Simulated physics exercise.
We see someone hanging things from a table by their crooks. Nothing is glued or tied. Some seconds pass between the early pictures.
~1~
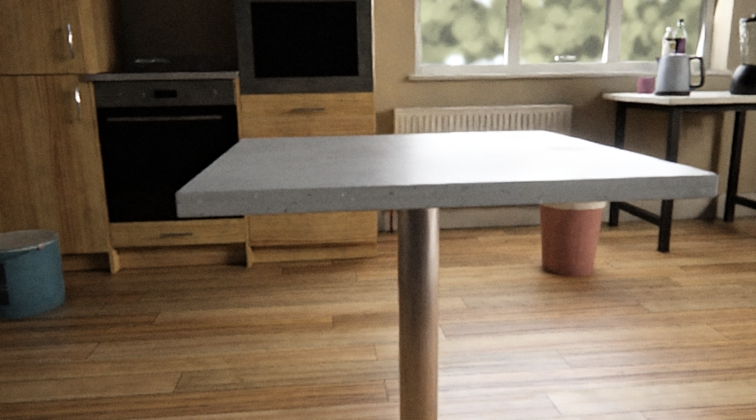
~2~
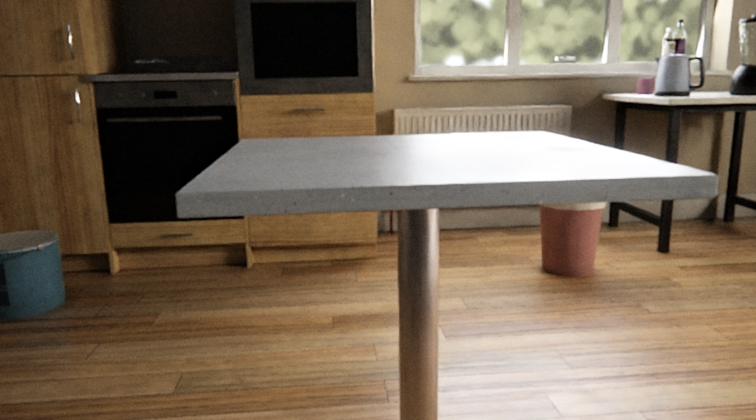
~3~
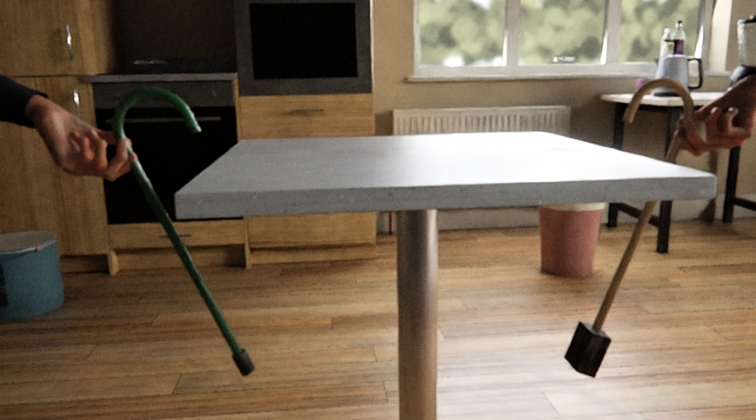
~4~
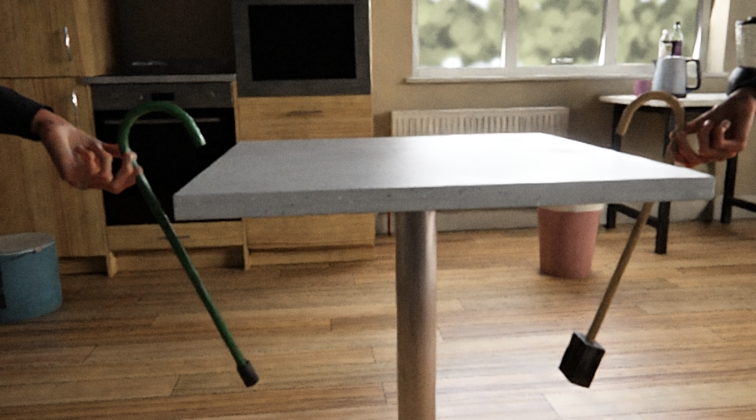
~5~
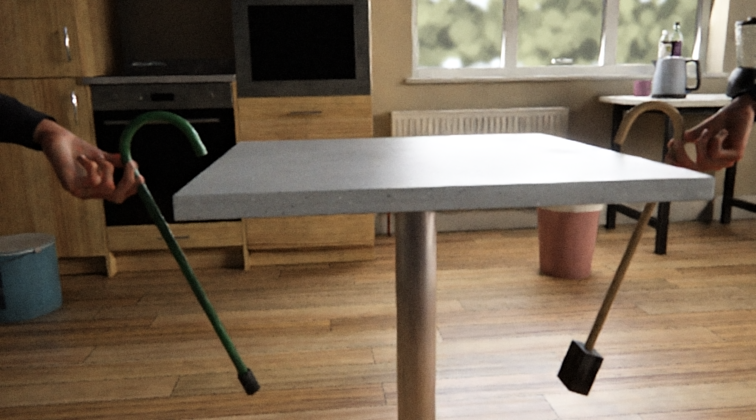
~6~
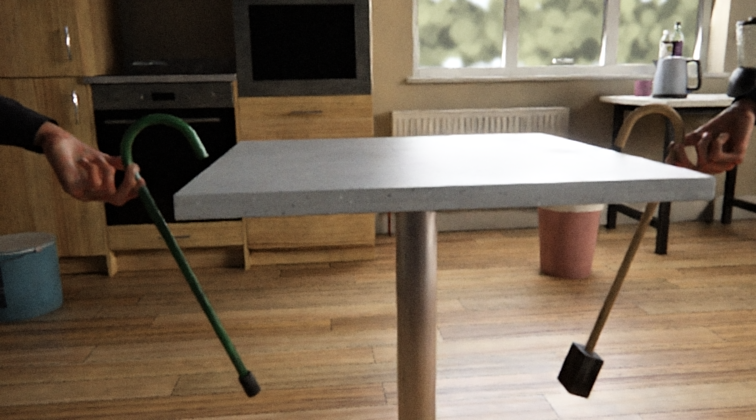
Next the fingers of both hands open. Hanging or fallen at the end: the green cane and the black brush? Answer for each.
Outcome: The green cane slips off; the black brush slips off.
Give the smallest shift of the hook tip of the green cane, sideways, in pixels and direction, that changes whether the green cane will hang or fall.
Some 12 pixels, right.
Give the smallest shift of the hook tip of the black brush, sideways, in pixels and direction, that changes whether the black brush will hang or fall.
A shift of 16 pixels, going left.
Then, 0.32 s later than the last frame, green cane fallen; black brush fallen near (605, 391).
Then, 0.52 s later than the last frame, green cane dropping; black brush dropping near (655, 412).
Then, 0.70 s later than the last frame, green cane fallen; black brush dropping.
When it is over, the green cane drops past the edge; the black brush drops past the edge.
